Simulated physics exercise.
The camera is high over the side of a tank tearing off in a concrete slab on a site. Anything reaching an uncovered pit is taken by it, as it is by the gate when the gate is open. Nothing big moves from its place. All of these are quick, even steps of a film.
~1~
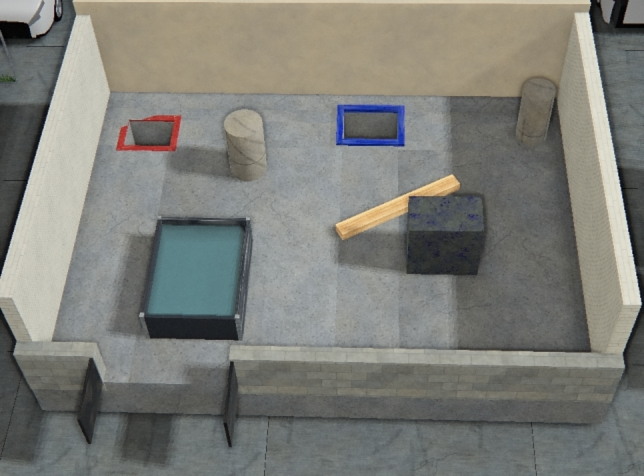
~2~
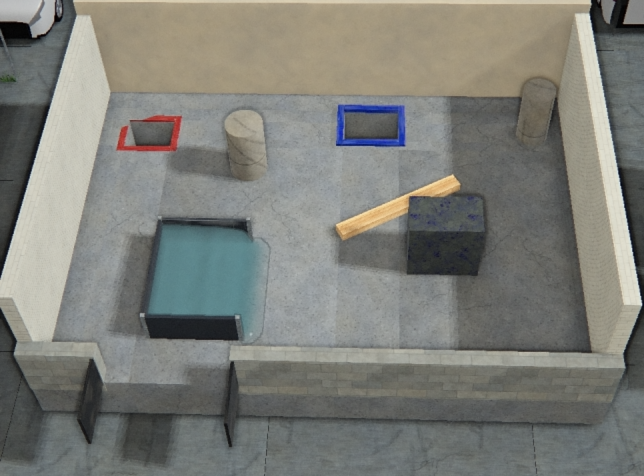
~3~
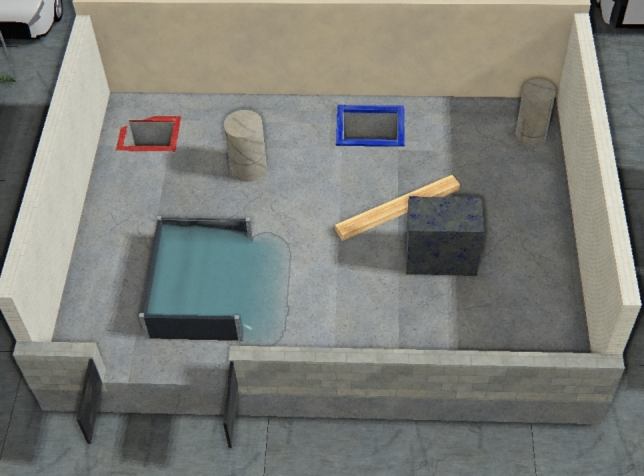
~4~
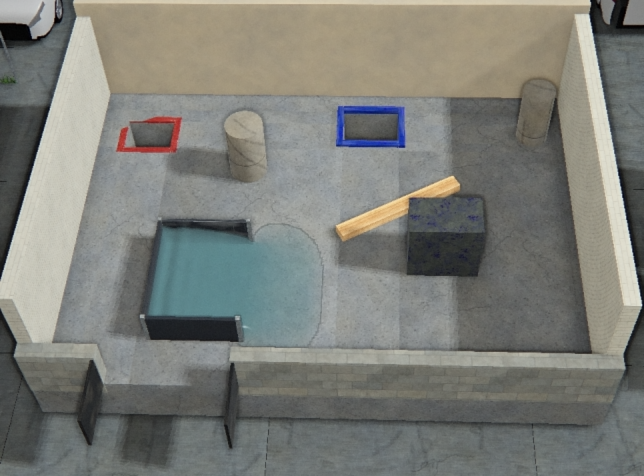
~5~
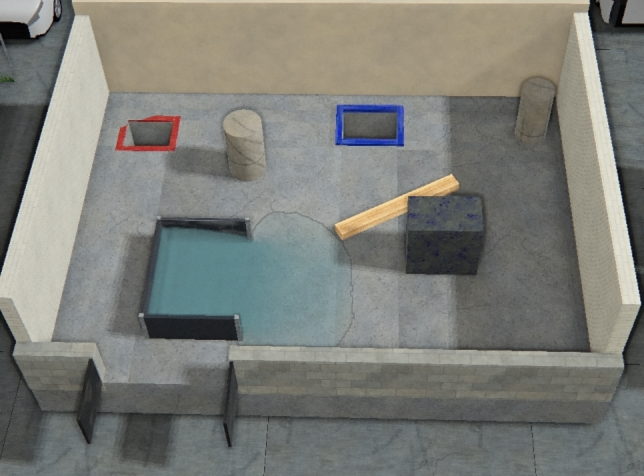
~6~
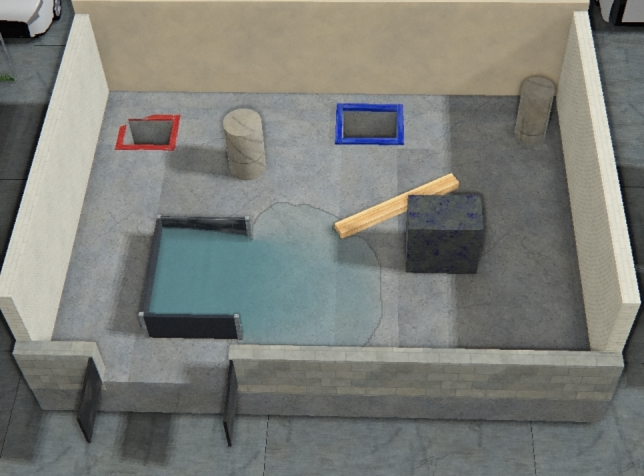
In a walled concrete yard, water pours from the open right side of a dark tank, spreading rightward across the grey floor.
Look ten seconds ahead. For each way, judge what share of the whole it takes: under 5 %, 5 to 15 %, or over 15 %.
Shares: The gate takes under 5 %; the red pit takes under 5 %; the blue pit takes under 5 %.
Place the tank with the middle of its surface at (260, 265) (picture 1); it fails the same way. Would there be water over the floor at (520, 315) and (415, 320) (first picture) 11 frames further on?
Result, in sequence: Waterlogged; waterlogged.
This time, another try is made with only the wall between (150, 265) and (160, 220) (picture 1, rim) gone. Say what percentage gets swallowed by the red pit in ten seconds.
The red pit gets 20 per cent.
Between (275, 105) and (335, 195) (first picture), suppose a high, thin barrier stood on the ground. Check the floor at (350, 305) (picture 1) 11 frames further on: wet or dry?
Submerged.
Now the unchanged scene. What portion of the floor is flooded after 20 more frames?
About 45 per cent.
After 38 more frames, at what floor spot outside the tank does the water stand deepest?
I'd go with (557, 148) as the deepest place.
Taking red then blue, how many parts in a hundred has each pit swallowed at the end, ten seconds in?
Around 0 per cent, then around 0 per cent.
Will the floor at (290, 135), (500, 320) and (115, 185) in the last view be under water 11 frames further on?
Taking them as listed, I'd call them high and dry, soaked through and high and dry.
A moment on, water covers 25 % of the floor; the gate 0 %, the red pit 0 %, the blue pit 0 %.
Next, water covers 35 % of the floor; the gate 0 %, the red pit 0 %, the blue pit 0 %.
Then, water covers 45 % of the floor; the gate 0 %, the red pit 0 %, the blue pit 0 %.
Later, water covers 50 % of the floor; the gate 0 %, the red pit 0 %, the blue pit 0 %.
In the end, water covers 60 % of the floor; the gate 0 %, the red pit 0 %, the blue pit 1 %.
